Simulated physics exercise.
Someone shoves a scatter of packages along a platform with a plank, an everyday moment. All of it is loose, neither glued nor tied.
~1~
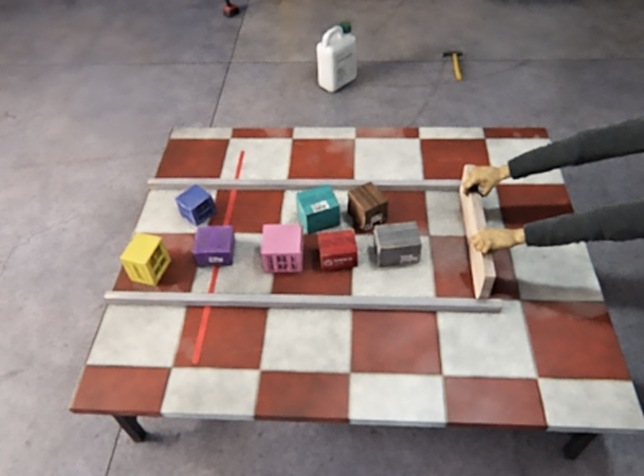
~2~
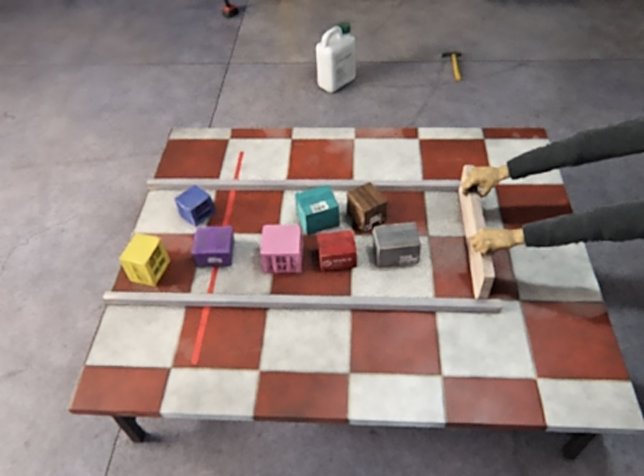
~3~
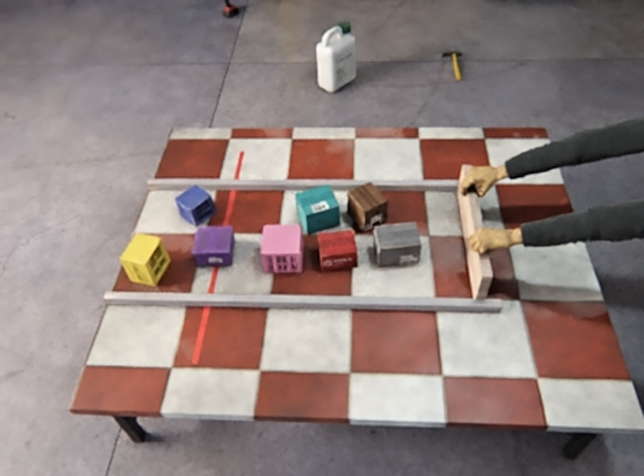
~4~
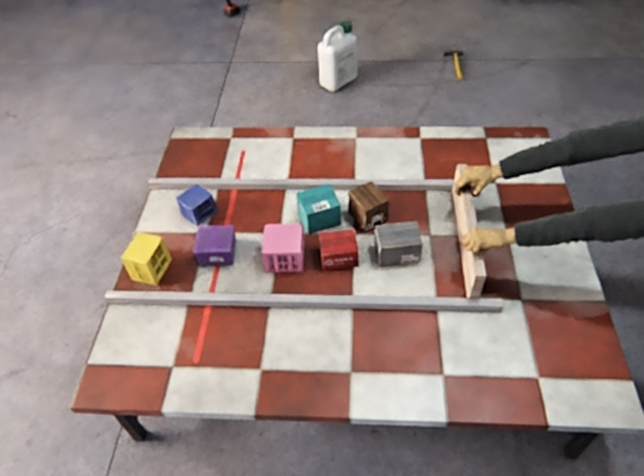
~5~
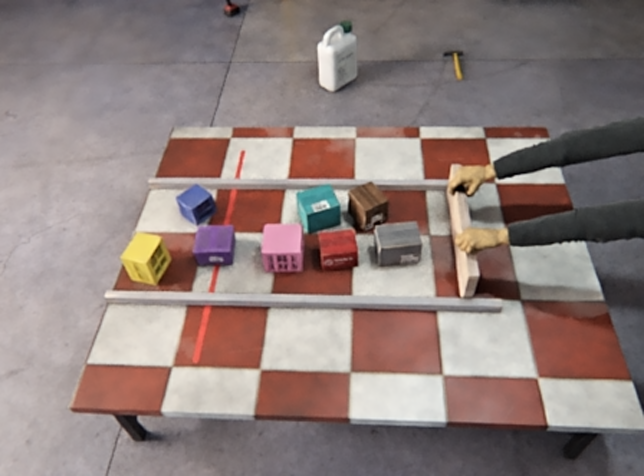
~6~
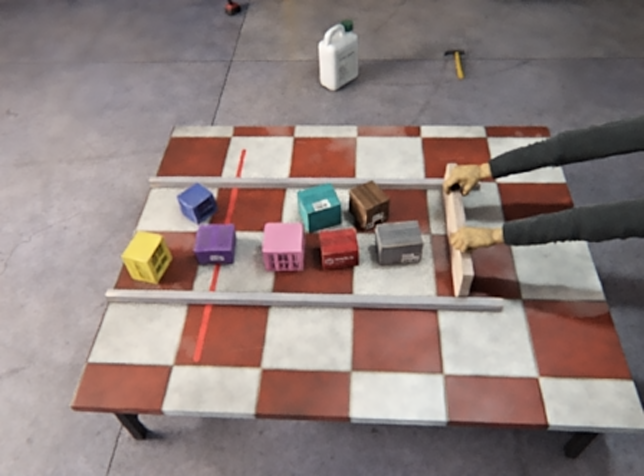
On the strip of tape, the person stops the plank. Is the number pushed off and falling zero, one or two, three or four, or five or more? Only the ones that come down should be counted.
It is one or two.
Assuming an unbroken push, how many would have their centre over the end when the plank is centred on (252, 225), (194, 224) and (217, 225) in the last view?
The numbers are 2, 4 and 3.
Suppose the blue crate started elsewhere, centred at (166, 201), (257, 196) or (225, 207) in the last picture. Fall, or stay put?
In that order, it stays put; stays put; stays put.
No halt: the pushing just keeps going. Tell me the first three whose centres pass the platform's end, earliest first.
Yellow crate, purple tote, pink crate.
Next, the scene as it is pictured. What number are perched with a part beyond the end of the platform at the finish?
I count 1 overhanging.
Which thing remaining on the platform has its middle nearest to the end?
It's the pink crate.
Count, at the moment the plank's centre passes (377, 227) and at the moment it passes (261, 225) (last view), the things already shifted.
Tally at point one: 4; at point two: 8.
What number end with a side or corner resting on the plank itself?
It's 2 of them.
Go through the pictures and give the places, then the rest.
In the first frame, yellow crate (146, 259); blue crate (196, 205); purple tote (215, 246); plank (476, 229); tape (223, 240).
In the second frame, blue crate (195, 206); brown parcel (367, 207).
In the third frame, purple tote (215, 246); red parcel (338, 250).
In the fourth frame, yellow crate (147, 259); grey parcel (398, 244).
In the fifth frame, blue crate (197, 205); pink crate (284, 248).
In the sixth frame, yellow crate (148, 257); blue crate (197, 204); purple tote (217, 244); plank (456, 228); tape (224, 238).
Soon after, none off yet; yellow crate at rest near (148, 257); blue crate at rest near (197, 204); purple tote at rest near (217, 244).
After that, none off yet; yellow crate displaced a little near (132, 260); blue crate at rest near (197, 204); purple tote displaced about its own width near (170, 242).
In the end, the number that fall off is one or two; gone, purple tote and yellow crate.
